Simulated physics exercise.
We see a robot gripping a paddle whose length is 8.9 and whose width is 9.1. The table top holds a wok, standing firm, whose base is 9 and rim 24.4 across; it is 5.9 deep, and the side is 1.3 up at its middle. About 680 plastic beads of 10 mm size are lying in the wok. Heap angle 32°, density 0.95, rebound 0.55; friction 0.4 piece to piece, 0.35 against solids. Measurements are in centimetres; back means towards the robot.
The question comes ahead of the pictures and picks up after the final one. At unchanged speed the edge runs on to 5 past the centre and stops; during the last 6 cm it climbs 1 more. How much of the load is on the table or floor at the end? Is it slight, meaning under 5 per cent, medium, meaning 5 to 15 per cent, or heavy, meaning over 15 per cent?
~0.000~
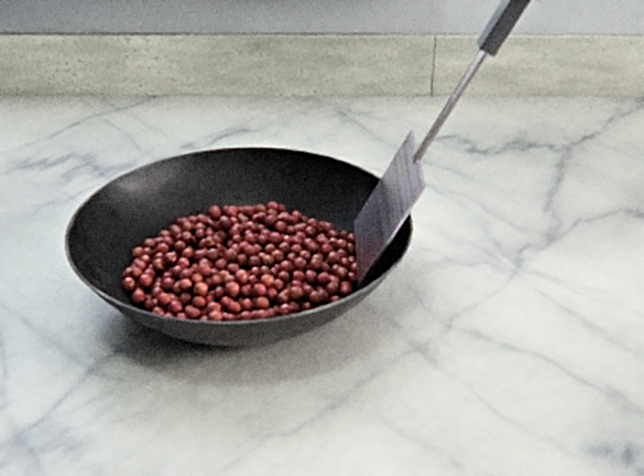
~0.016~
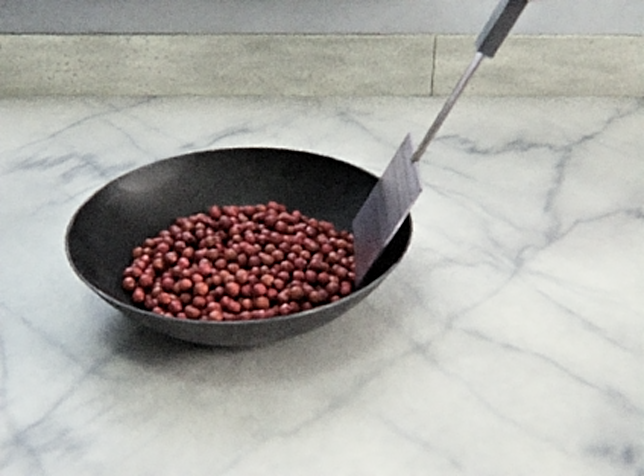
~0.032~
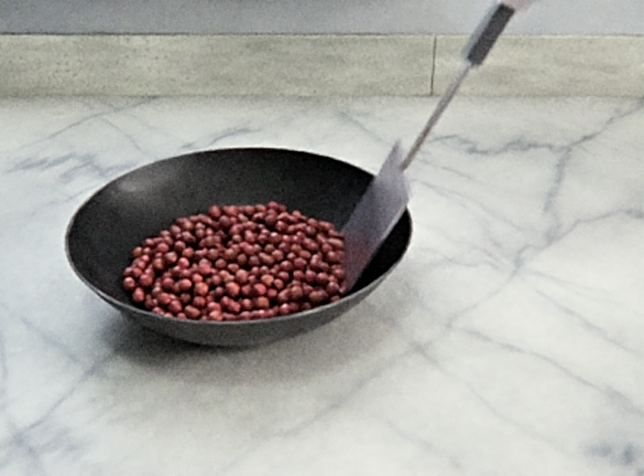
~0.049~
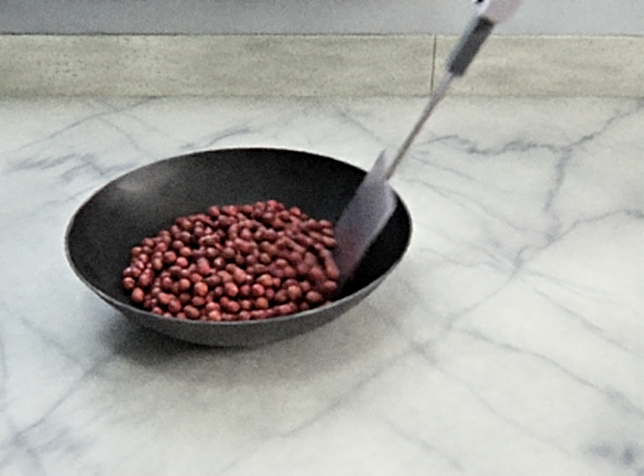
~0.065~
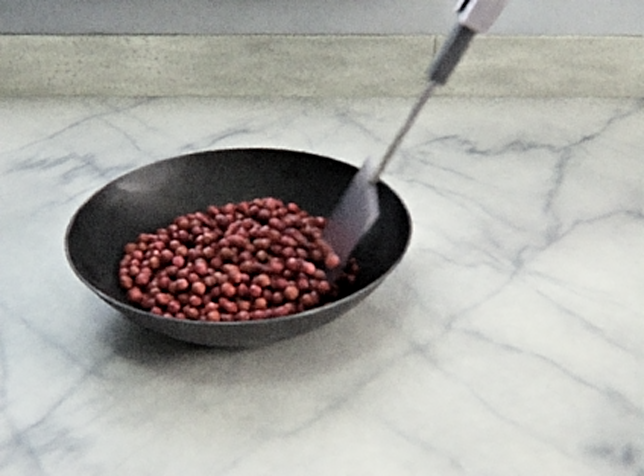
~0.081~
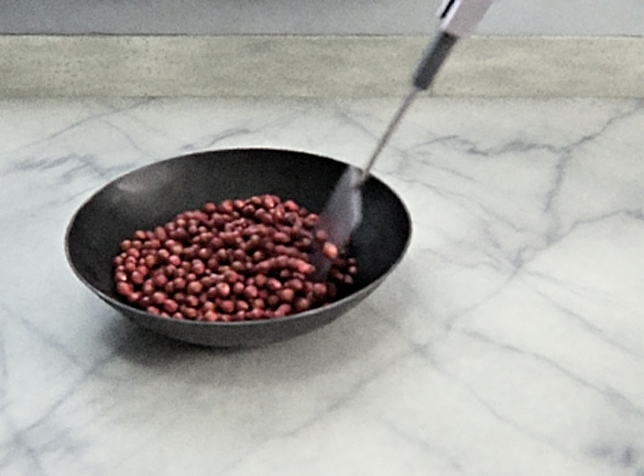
It is medium, from 5 to 15 per cent.
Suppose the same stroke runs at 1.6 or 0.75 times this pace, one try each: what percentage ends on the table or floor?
About 15 and 0 per cent.
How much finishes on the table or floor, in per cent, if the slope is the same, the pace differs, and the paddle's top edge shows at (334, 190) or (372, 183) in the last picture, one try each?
Estimates: Near 10 %, near 0 %.
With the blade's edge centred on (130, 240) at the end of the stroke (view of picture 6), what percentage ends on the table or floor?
Roughly 45 per cent, I'd say.
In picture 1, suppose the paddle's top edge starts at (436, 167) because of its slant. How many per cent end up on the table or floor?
5 percent or thereabouts.
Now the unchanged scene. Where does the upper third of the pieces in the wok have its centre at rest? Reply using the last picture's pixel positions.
It is centred near (133, 236) in the last view.
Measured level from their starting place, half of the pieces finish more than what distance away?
It works out to roughly 6 cm.
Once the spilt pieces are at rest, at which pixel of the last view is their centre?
Pixel estimate: About (33, 292).
After 0.13 s, sloping 63°, highest piece 9 above the table; 676 in the wok.
After 0.17 s, sloping 63°, highest piece 10 above the table; 676 in the wok.
After 0.40 s, sloping 63°, highest piece 7 above the table; 627 in the wok, 45 on the table or floor, 4 on the blade or in flight.
After 1.45 s, sloping 63°, highest piece 7 above the table; 626 in the wok, 50 on the table or floor.
In the end, 626 in the wok, 50 on the table or floor. That is 7 % on the table or floor.
